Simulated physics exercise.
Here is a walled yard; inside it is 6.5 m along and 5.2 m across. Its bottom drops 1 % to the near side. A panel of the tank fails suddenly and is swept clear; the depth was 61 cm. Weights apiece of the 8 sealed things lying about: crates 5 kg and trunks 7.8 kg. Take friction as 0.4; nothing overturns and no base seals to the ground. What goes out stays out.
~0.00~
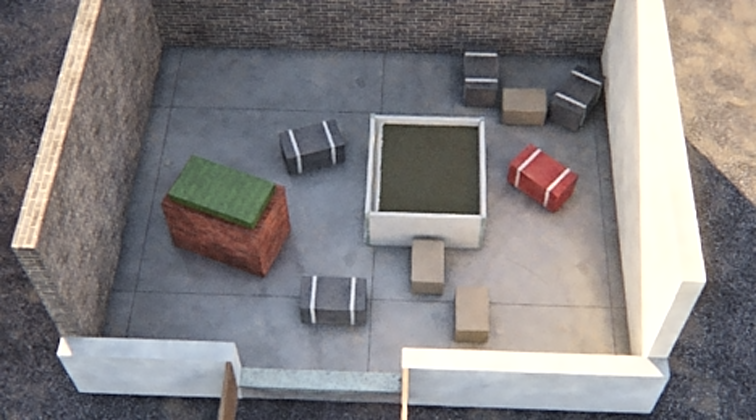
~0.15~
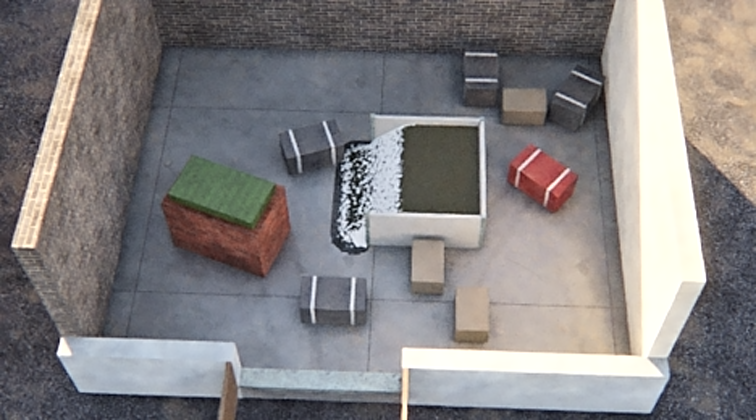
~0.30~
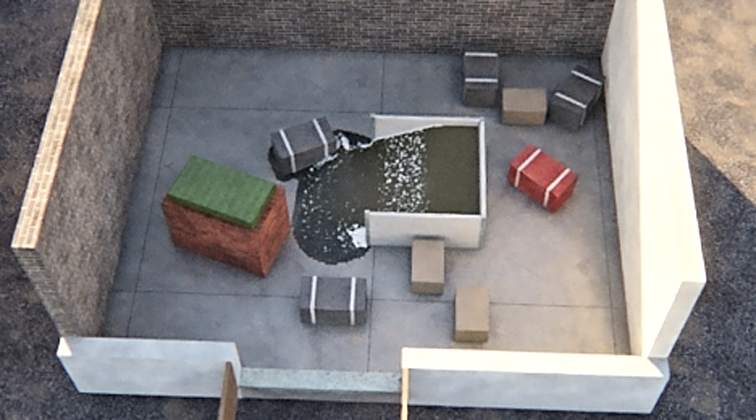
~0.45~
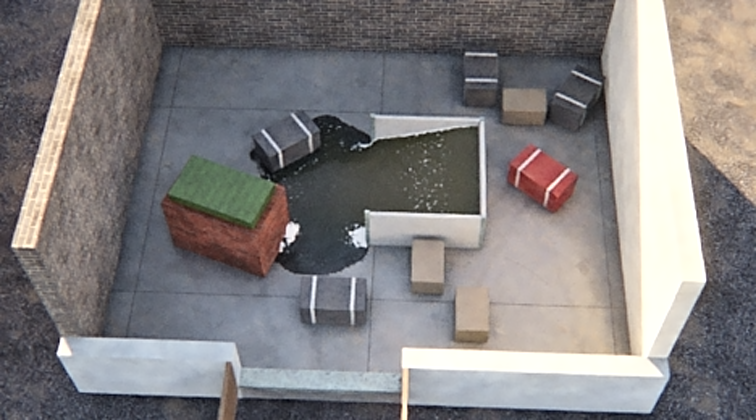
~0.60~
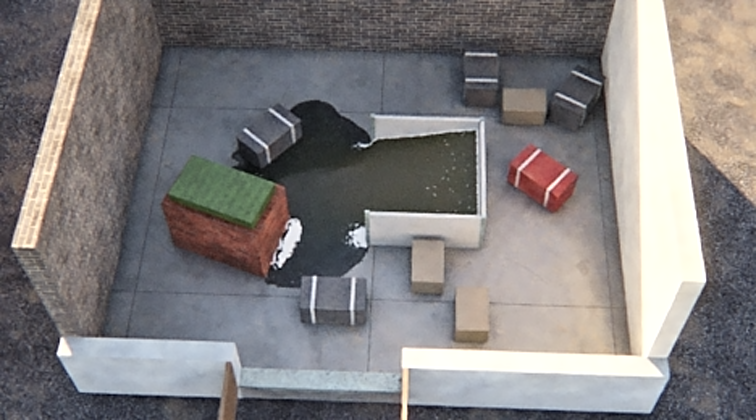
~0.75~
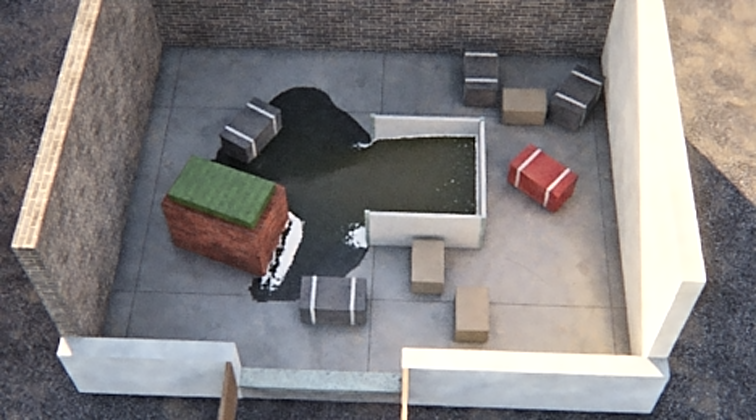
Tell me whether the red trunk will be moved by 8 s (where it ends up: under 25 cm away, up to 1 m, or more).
The red trunk holds its place.
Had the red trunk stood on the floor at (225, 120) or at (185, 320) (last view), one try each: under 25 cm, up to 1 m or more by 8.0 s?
In turn: It travels far; it ends far away.
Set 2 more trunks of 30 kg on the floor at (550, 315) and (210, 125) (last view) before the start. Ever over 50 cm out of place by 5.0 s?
In turn: Under, past it.
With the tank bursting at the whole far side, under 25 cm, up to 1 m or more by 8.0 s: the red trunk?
In that case the red trunk travels far.
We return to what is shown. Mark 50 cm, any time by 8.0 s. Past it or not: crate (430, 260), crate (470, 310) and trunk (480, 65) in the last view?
In turn: Less, under, past it.
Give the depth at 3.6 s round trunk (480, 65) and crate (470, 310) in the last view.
About 0 and 0 cm.
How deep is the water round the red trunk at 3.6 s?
About 0 cm.
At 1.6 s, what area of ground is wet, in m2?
Roughly 14 m2.
After 1.6 s the red trunk is near (544, 169), 0.0 m from its start, aground; 0 of 8 are out; 0 afloat.
After 3.6 s the red trunk is near (544, 169), 0.0 m from its start, aground; 0 of 8 are out; 1 afloat.
After 5.6 s the red trunk is near (544, 169), 0.0 m from its start, aground; 0 of 8 are out; 3 afloat.
After 8.0 s the red trunk is near (544, 174), 0.1 m from its start, aground; 0 of 8 are out; 5 afloat.
